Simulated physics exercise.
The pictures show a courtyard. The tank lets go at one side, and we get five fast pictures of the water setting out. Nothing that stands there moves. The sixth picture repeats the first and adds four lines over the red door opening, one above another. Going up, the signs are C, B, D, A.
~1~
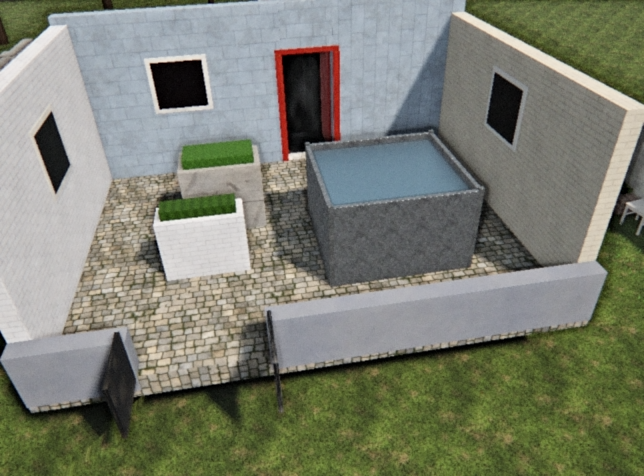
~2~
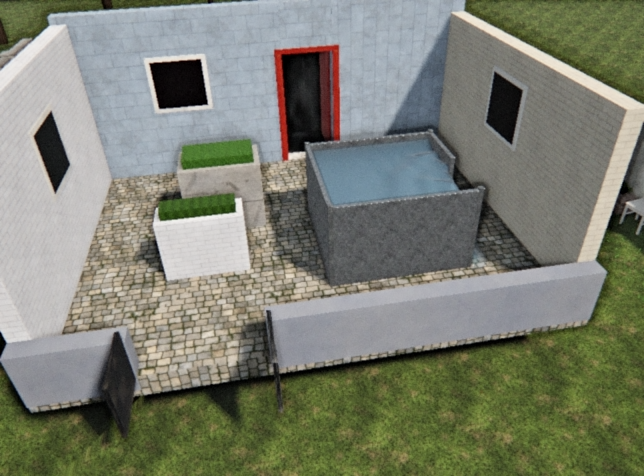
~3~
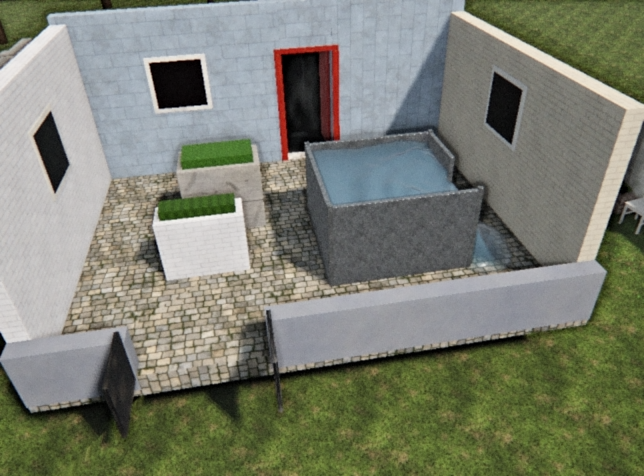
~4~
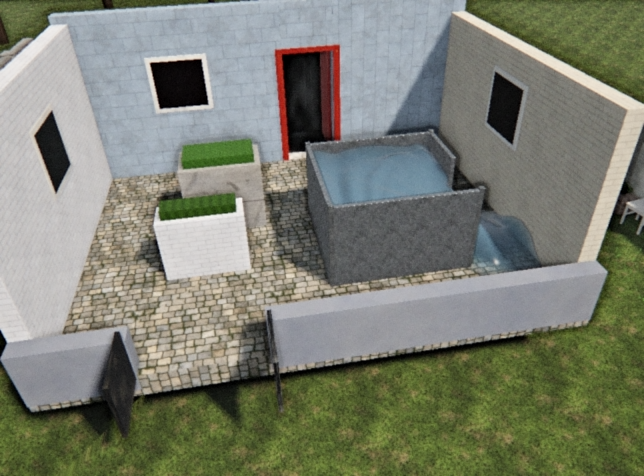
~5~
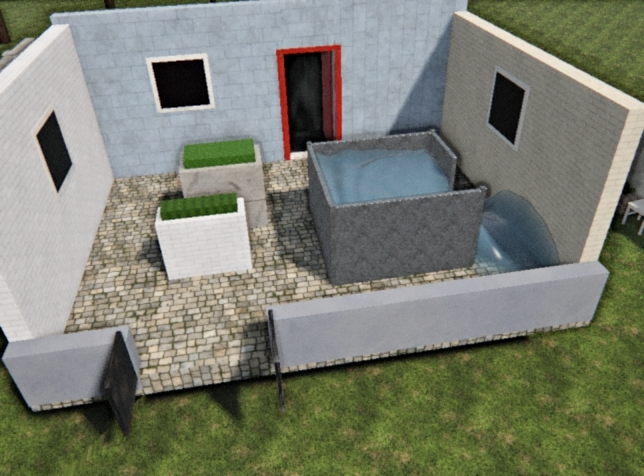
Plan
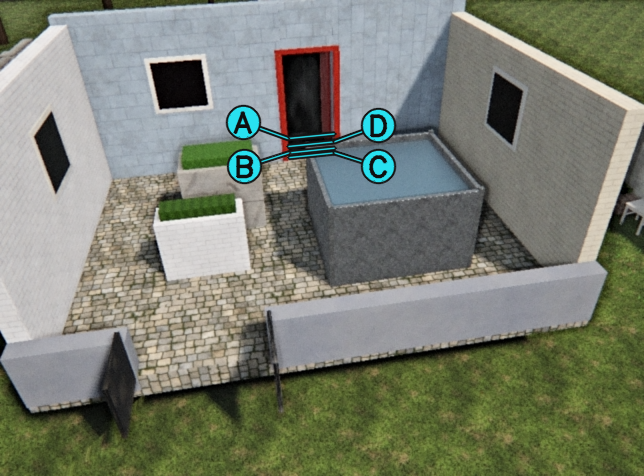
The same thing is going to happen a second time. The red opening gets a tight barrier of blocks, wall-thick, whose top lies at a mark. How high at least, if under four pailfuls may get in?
That is height B.
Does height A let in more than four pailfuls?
No, that is safe.
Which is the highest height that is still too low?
C it is.
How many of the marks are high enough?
Three of them.
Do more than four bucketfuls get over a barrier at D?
No, not at all.
In cyan, A at (311, 136); B at (311, 150); C at (312, 155); D at (311, 144); from the bottom up C, B, D, A.
Choosing A, nothing gets over.
Choosing B, a splash gets over, under a bucket.
Choosing C, about 11 bucketfuls get in.
Choosing D, nothing gets over.
